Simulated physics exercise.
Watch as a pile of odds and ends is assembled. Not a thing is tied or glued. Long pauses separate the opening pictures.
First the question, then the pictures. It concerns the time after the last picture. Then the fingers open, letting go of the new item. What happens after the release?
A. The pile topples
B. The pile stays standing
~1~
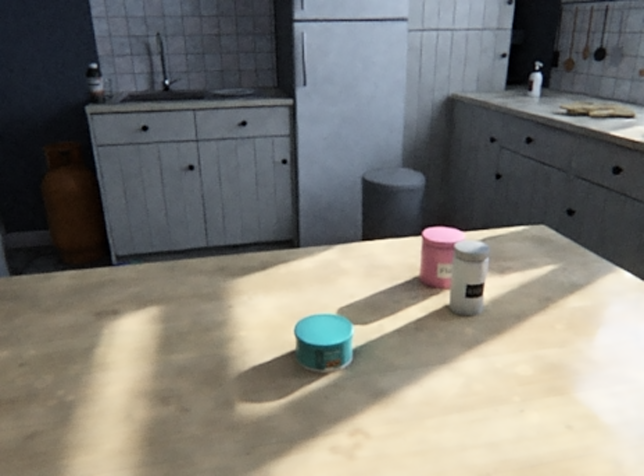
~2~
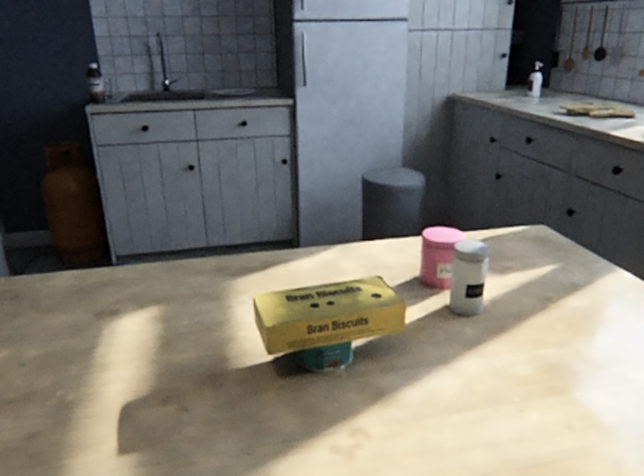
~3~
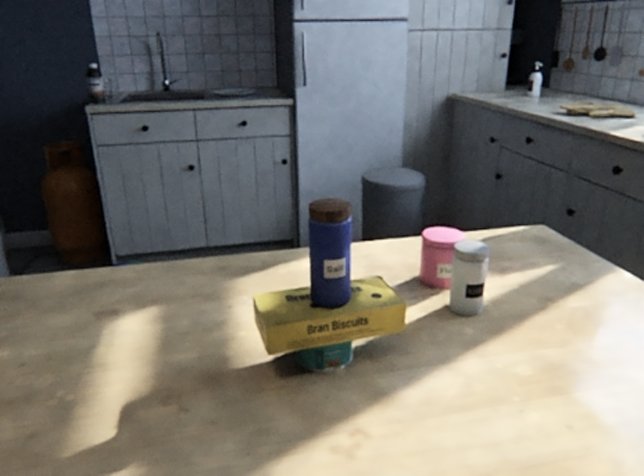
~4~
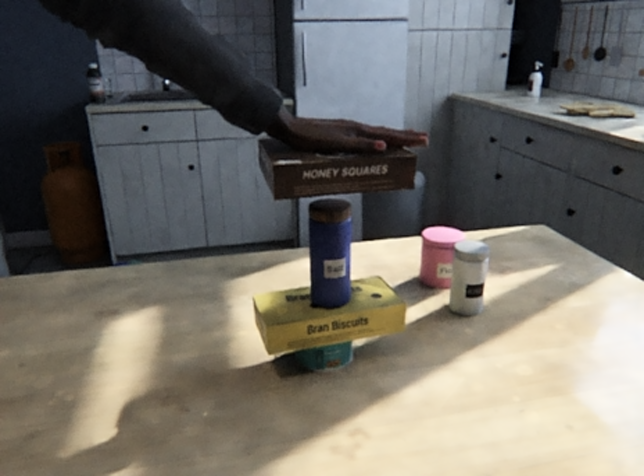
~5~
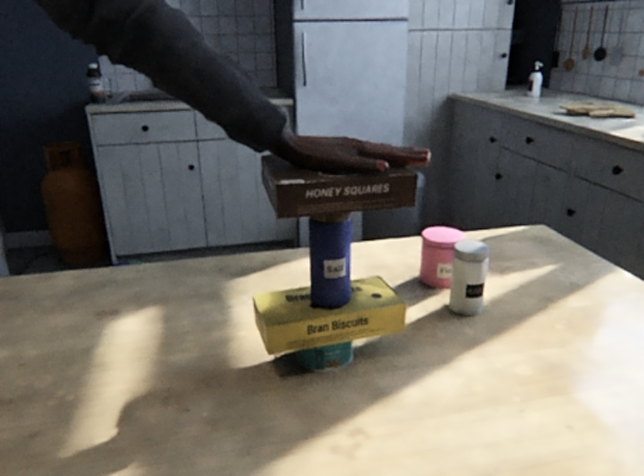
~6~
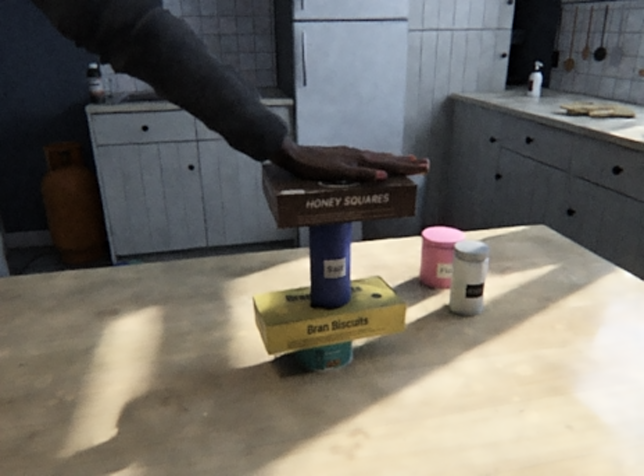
Option B: The pile stays standing.
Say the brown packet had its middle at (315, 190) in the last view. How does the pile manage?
Afterwards the pile remains stable.
Then, 0.30 s on from there, no change.
Then, 1.10 s on from there, brown packet resting near (333, 190).
In the end, all 6 unmoved. At the end, from the last picture's camera, brown packet near (334, 190). The pile stays up.
